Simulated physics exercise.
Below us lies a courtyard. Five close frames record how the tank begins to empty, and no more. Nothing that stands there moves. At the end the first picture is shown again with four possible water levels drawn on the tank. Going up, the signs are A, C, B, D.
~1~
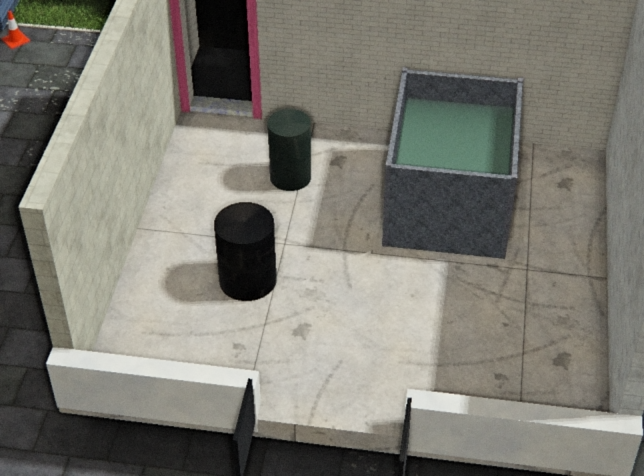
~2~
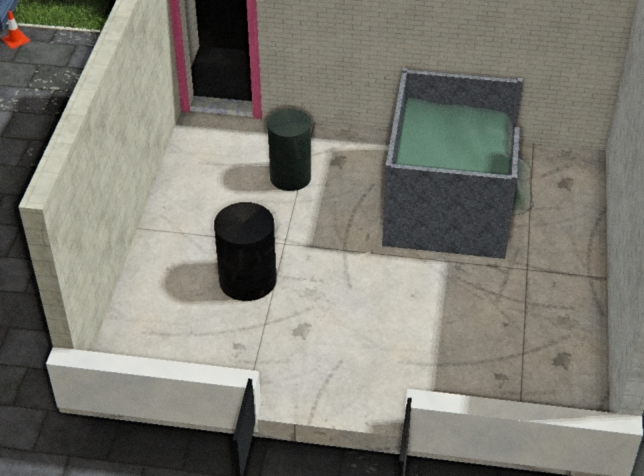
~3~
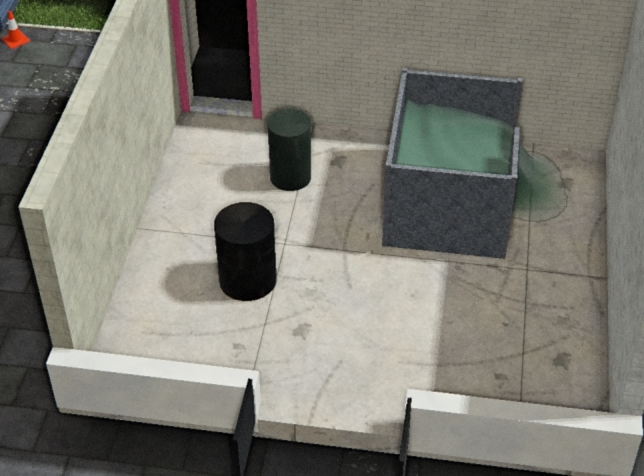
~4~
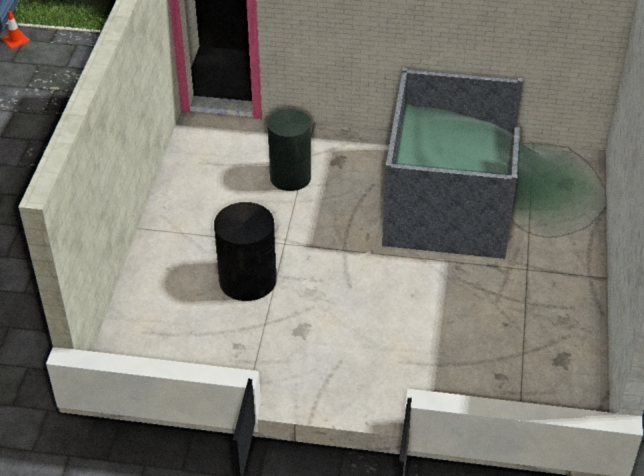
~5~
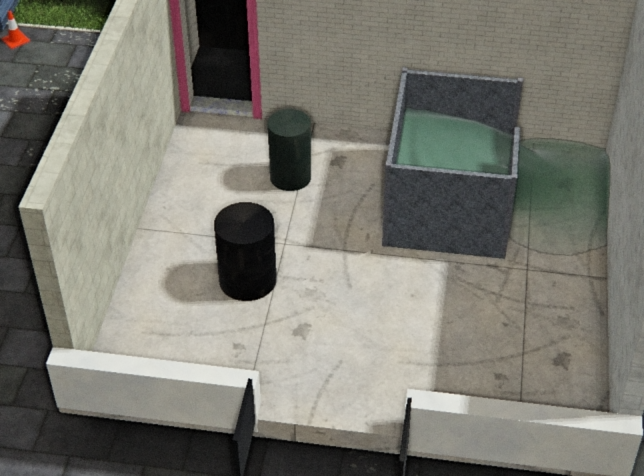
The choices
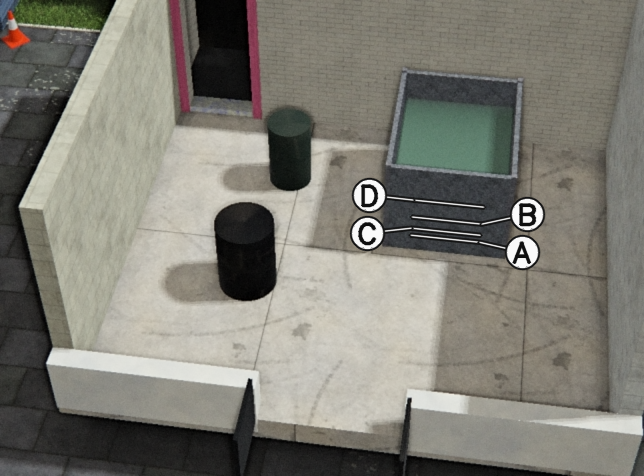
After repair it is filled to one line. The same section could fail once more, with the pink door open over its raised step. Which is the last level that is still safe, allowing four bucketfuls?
The answer is mark D.
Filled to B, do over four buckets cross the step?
No.
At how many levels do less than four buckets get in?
All of the four.
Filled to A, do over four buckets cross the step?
No, not at all.
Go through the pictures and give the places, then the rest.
The first frame shows water in the tank at rest, its middle at (455, 146); foot of the pink doorway at (222, 114); open gate at (333, 377).
In the second frame, water covers 1 % of the ground, its front hidden from here.
In the third frame, 3 % of the ground under water, visible out to (553, 210).
In the fourth frame, 7 % of the ground under water, visible out to (601, 199).
In the fifth frame, 9 % of the ground under water, visible out to (606, 238).
In white, A at (445, 238); B at (446, 220); C at (445, 231); D at (448, 203); from the bottom up A, C, B, D.
Choosing A, nothing gets over.
Choosing B, a splash gets over, under a bucket.
Choosing C, nothing gets over.
Choosing D, a bucket or two gets in.
